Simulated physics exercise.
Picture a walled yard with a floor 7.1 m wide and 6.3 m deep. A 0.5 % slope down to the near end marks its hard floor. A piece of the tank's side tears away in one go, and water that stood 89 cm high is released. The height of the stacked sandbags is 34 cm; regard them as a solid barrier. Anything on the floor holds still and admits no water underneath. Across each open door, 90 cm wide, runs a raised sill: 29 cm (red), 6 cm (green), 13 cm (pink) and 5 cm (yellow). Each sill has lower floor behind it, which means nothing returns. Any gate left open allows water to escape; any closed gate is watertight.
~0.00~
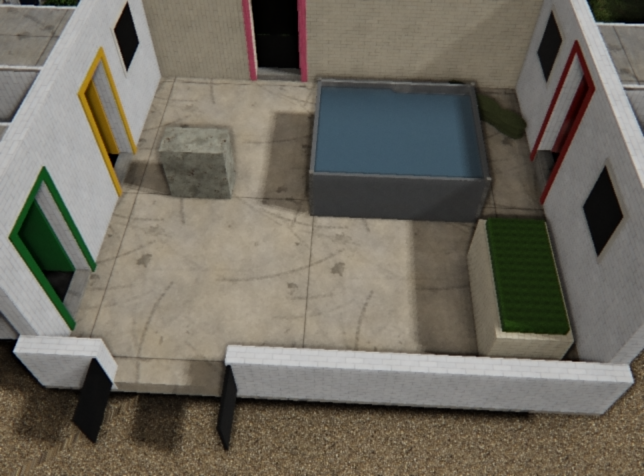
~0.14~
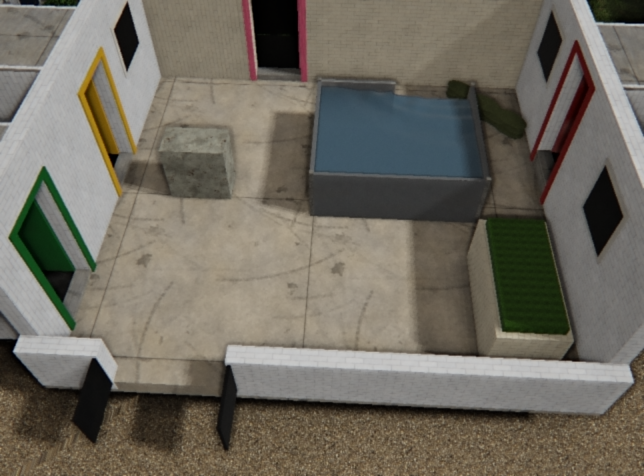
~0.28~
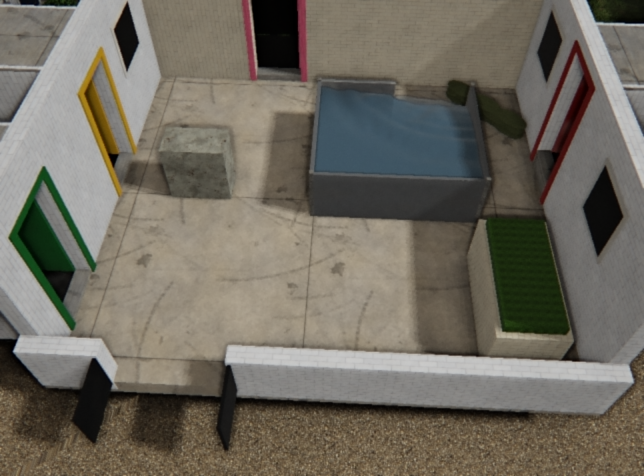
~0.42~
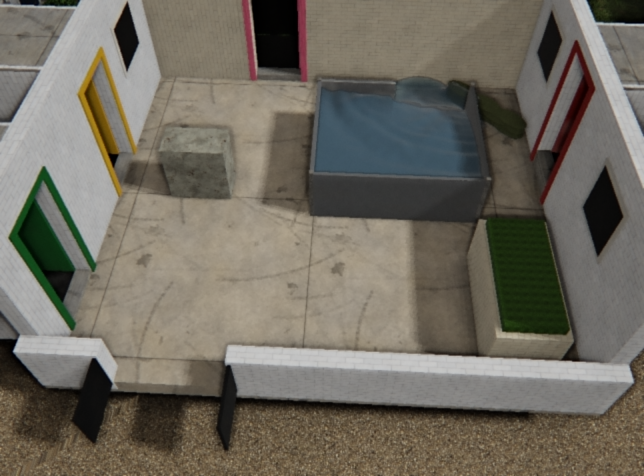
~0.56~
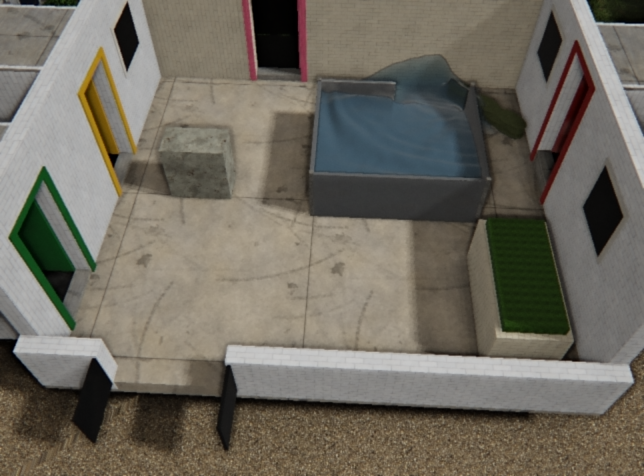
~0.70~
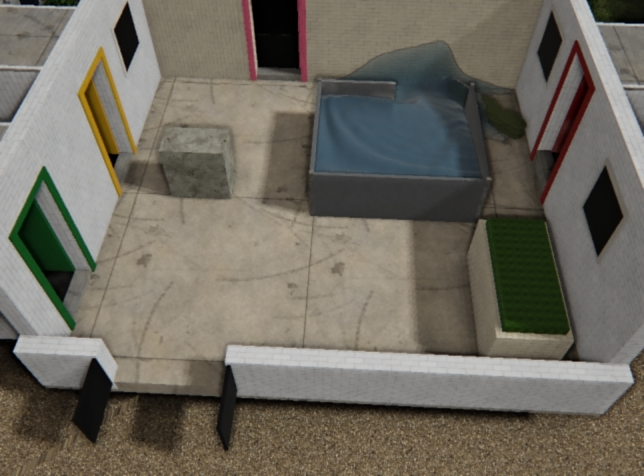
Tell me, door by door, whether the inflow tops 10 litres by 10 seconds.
Outcome: Red door: The total remains smaller than the cap. Green door: The total grows larger than the cap. Pink door: The total remains smaller than the cap. Yellow door: The total grows larger than the cap.
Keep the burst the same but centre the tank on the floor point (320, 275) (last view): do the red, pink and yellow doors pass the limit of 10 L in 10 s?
For the red door, the amount is acceptable; for the pink door, the amount is too high; for the yellow door, the amount is too high.
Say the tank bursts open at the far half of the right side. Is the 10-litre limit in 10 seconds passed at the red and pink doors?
Red: Exceeding the limit; pink: Within the limit.
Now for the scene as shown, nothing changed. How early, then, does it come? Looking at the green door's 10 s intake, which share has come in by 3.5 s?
That works out near 0%.
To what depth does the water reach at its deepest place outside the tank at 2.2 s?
Max around 62 cm.
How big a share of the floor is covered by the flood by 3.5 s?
Close to 55 in a hundred.
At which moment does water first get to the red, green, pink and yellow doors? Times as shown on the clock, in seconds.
Arrival times: Red 1.4 seconds, green 3.6 seconds, pink 1.0 seconds, yellow 2.6 seconds.
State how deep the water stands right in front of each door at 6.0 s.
In cm: Red 10, green 7, pink 8, yellow 12.
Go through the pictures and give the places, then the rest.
Still water, 89 cm deep, in the tank at (397, 130), in the first picture.
Water pours out on the tank's far side and has run 0.8 m, to a hidden place; typically 8 cm deep outside, 89 cm at the tank's back, in the second picture.
The front is at a hidden place, 1.0 m from the gap on the tank's far side; 1.1 m2 of floor is under water; 89 cm left at the back of the tank, in the third picture.
Water pours out on the tank's far side and has run 1.4 m, to a hidden place; typically 17 cm deep outside, 89 cm at the tank's back, in the fourth picture.
Water pours out on the tank's far side and has run 1.8 m, to a hidden place; typically 18 cm deep outside, 84 cm at the tank's back, in the fifth picture.
The front is at a hidden place, 2.2 m from the gap on the tank's far side; 3.1 m2 of floor is under water; 75 cm left at the back of the tank, in the sixth picture.
After 1.4 s water covers 20 % of the floor and is deepest (75 cm) near (431, 91); red door 2 cm at the sill, 0 L in, green door not reached, pink door 8 cm at the sill, 0 L in, yellow door not reached.
After 2.2 s water covers 40 % of the floor and is deepest (62 cm) near (522, 131); red door 15 cm at the sill, 0 L in, green door not reached, pink door 10 cm at the sill, 0 L in, yellow door not reached.
After 3.5 s water covers 55 % of the floor and is deepest (48 cm) near (511, 124); red door 12 cm at the sill, 0 L in, green door not reached, pink door 10 cm at the sill, 0 L in, yellow door 17 cm at the sill, 42 L in.
After 6.0 s water covers 95 % of the floor and is deepest (32 cm) near (511, 124); red door 10 cm at the sill, 0 L in, green door 7 cm at the sill, 0 L in, pink door 8 cm at the sill, 0 L in, yellow door 12 cm at the sill, 144 L in.
After 10.0 s water covers 95 % of the floor and is deepest (21 cm) near (74, 327); red door 8 cm at the sill, 0 L in, green door 16 cm at the sill, 56 L in, pink door 6 cm at the sill, 0 L in, yellow door 12 cm at the sill, 260 L in.
